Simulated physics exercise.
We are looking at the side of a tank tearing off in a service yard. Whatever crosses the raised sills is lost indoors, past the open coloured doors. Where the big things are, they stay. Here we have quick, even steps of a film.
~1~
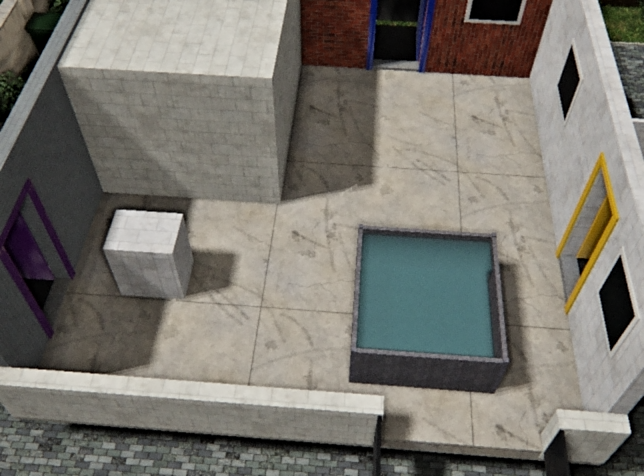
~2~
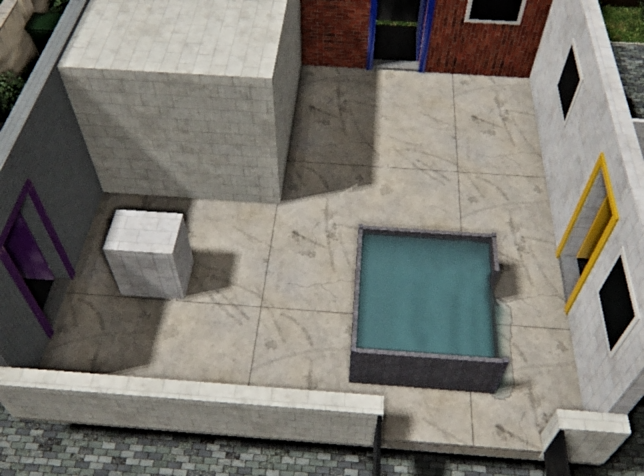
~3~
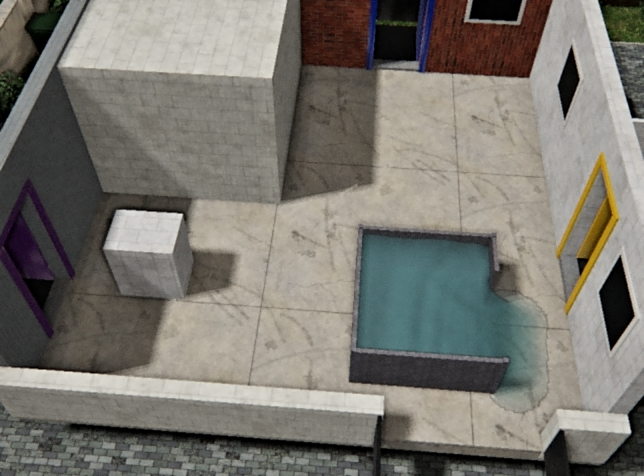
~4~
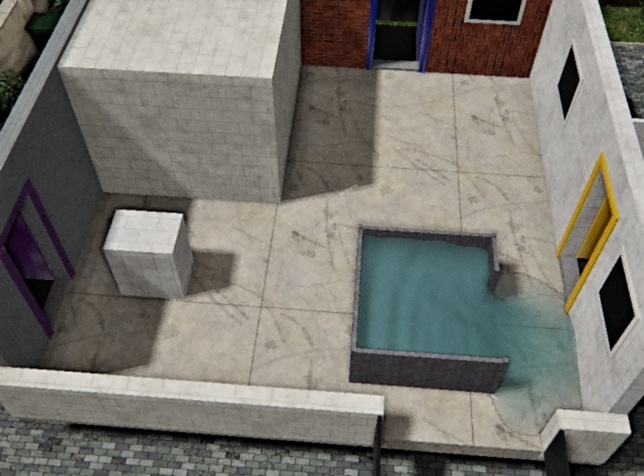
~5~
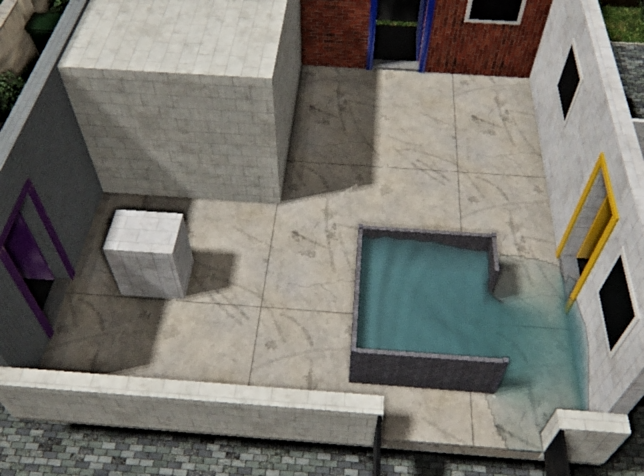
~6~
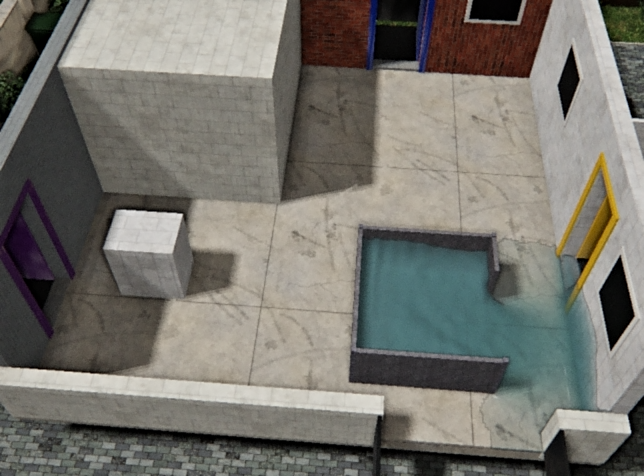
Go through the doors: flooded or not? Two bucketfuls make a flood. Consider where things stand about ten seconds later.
Yellow door: Flooded. Blue door: Flooded. Purple door: Not flooded.
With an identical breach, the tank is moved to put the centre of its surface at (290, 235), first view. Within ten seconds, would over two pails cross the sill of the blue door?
Blue: Falls short.
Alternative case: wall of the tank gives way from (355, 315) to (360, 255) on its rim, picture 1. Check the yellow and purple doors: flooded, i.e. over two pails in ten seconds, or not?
As I see it, the yellow door stays short of it and the purple door tops the mark.
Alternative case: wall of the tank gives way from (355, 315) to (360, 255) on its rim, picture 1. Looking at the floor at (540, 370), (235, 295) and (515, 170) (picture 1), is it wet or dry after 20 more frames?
Untouched, soaked, untouched.
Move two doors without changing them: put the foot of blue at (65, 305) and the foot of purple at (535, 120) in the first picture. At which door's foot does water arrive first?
The yellow door.
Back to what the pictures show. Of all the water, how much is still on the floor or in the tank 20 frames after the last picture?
80 % or so.
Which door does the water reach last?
From what the pictures show, it's the purple one.
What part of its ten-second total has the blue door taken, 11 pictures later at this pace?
Close to 0 out of every hundred.
A moment on, water covers 15 % of the floor; the yellow door over two buckets in, the blue door not reached, the purple door not reached.
Next, water covers 30 % of the floor; the yellow door over two buckets in, the blue door not reached, the purple door not reached.
Then, water covers 55 % of the floor; the yellow door far over two buckets in, the blue door wet at the sill, nothing in, the purple door not reached.
Later, water covers 60 % of the floor; the yellow door far over two buckets in, the blue door over two buckets in, the purple door under two buckets in.
In the end, water covers 85 % of the floor; the yellow door far over two buckets in, the blue door over two buckets in, the purple door under two buckets in.
